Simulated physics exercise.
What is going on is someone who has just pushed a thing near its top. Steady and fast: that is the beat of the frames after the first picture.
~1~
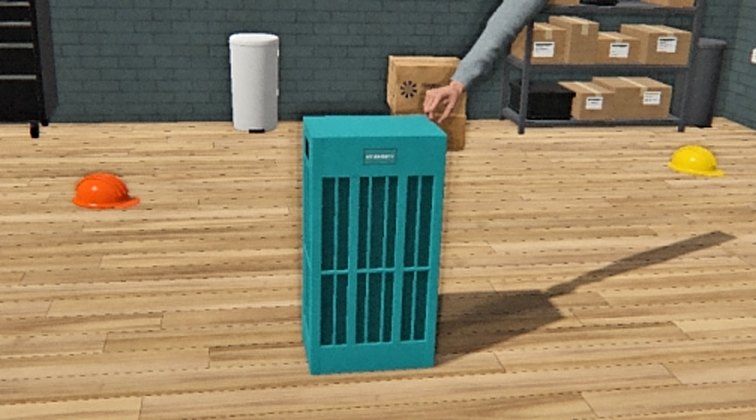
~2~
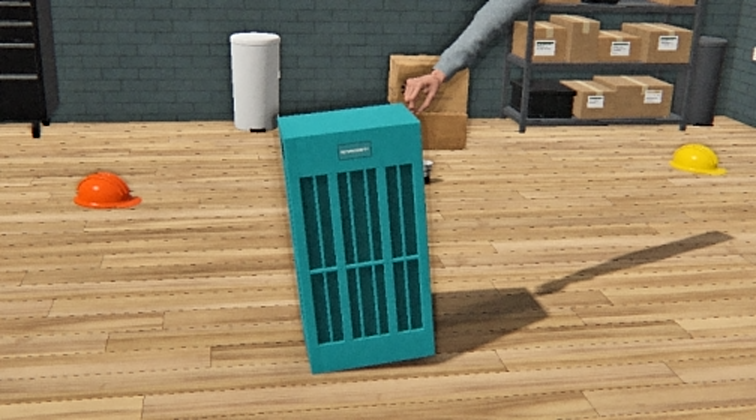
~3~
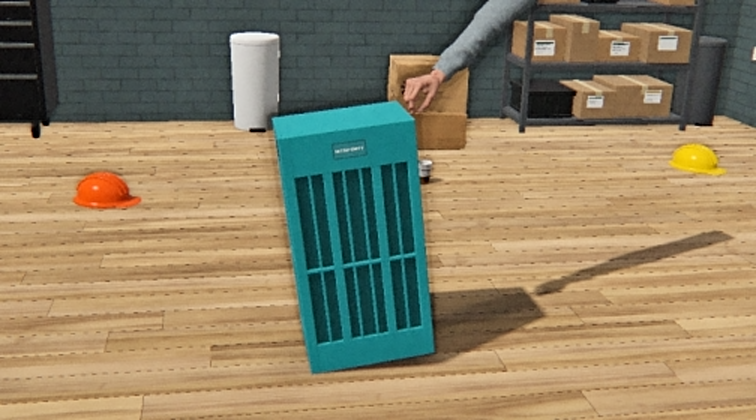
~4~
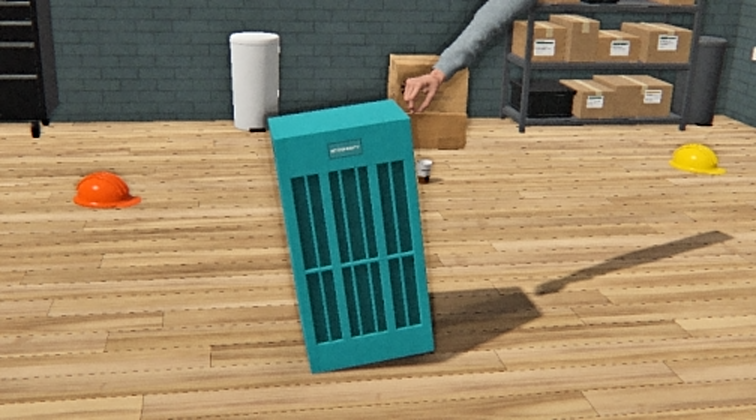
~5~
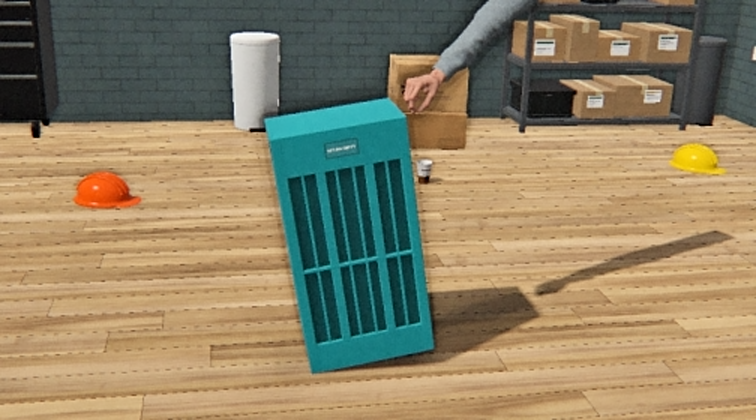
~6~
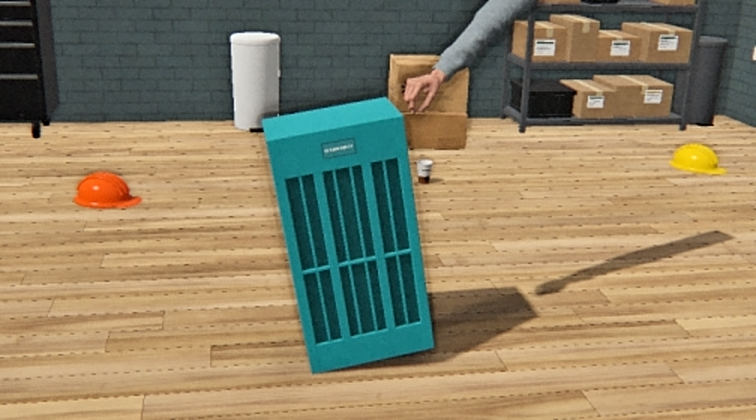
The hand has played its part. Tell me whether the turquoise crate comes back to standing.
Outcome: The turquoise crate settles on its feet.
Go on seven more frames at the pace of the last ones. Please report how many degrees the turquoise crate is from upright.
Angle from vertical in that frame: 10°.
Then, 0.28 s on from there, turquoise crate 5° off upright near (360, 239).
Then, 0.46 s on from there, turquoise crate 4° off upright near (379, 239).
In the end, the turquoise crate rocks back upright, near (371, 243).
